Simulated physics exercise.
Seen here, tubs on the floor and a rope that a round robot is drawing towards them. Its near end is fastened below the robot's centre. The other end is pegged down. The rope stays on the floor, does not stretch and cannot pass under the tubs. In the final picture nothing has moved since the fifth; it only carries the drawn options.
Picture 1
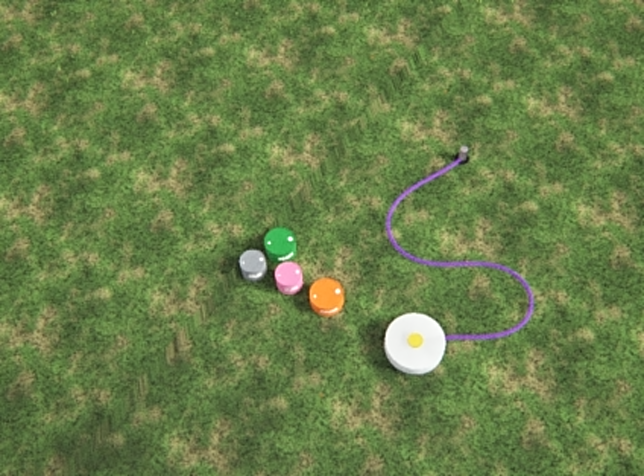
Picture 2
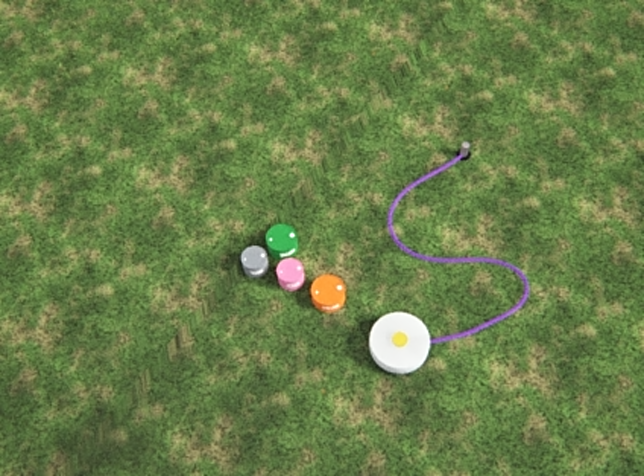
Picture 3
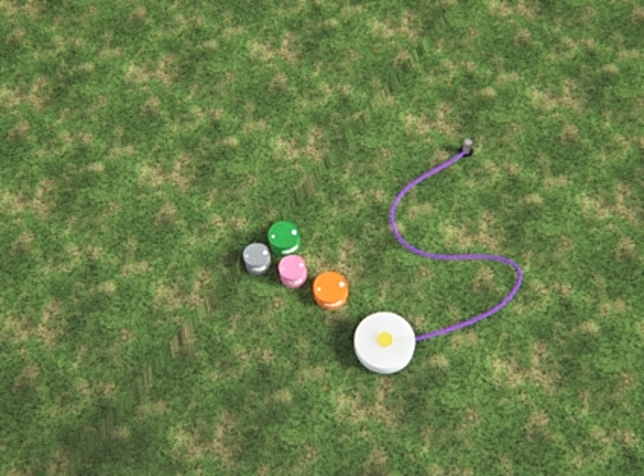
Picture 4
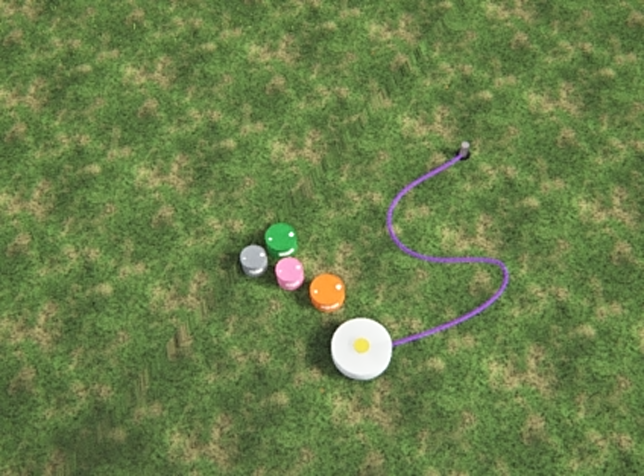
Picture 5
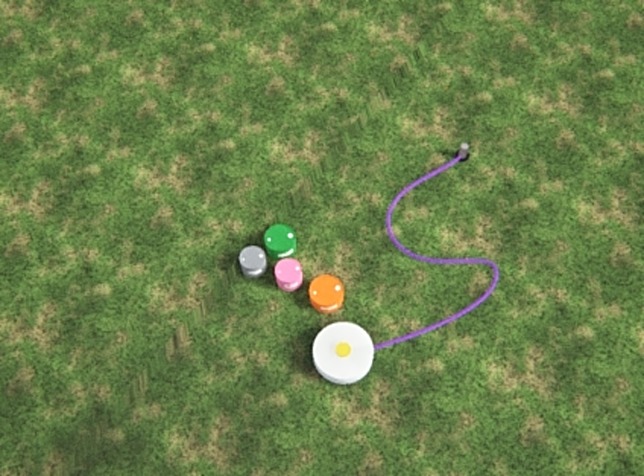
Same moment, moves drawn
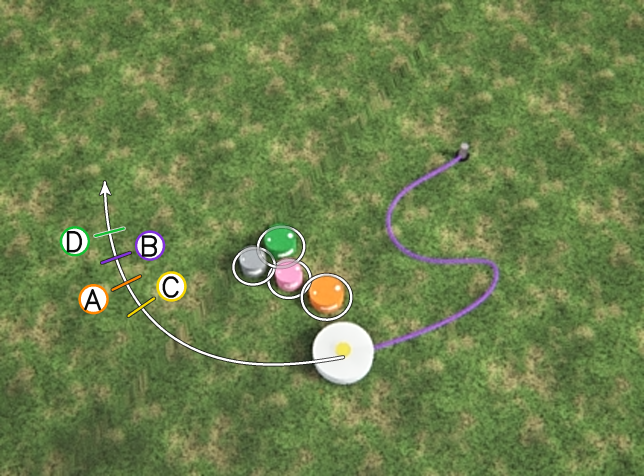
A round white robot slides left across the grass, pulling a purple rope below four small tubs.
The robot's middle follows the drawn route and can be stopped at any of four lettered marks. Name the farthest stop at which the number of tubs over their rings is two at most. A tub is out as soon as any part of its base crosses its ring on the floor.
As far as tick D.
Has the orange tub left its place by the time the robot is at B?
By then, yes.
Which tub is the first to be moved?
Orange.
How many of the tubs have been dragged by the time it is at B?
By then, one.
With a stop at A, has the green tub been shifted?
By then, no.
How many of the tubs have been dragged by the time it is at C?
The count is none.
On the copy, A at (126, 283); B at (116, 258); C at (141, 307); D at (110, 232); the route from (343, 357) via (155, 323) to (105, 182).
On D. First, robot (226, 356).
Then, robot (138, 301).
Finally, robot (107, 227); pink tub (287, 269); orange tub (315, 262); one over the rings.
By contrast, A is within the limit but short; B is within the limit but short; C is within the limit but short.
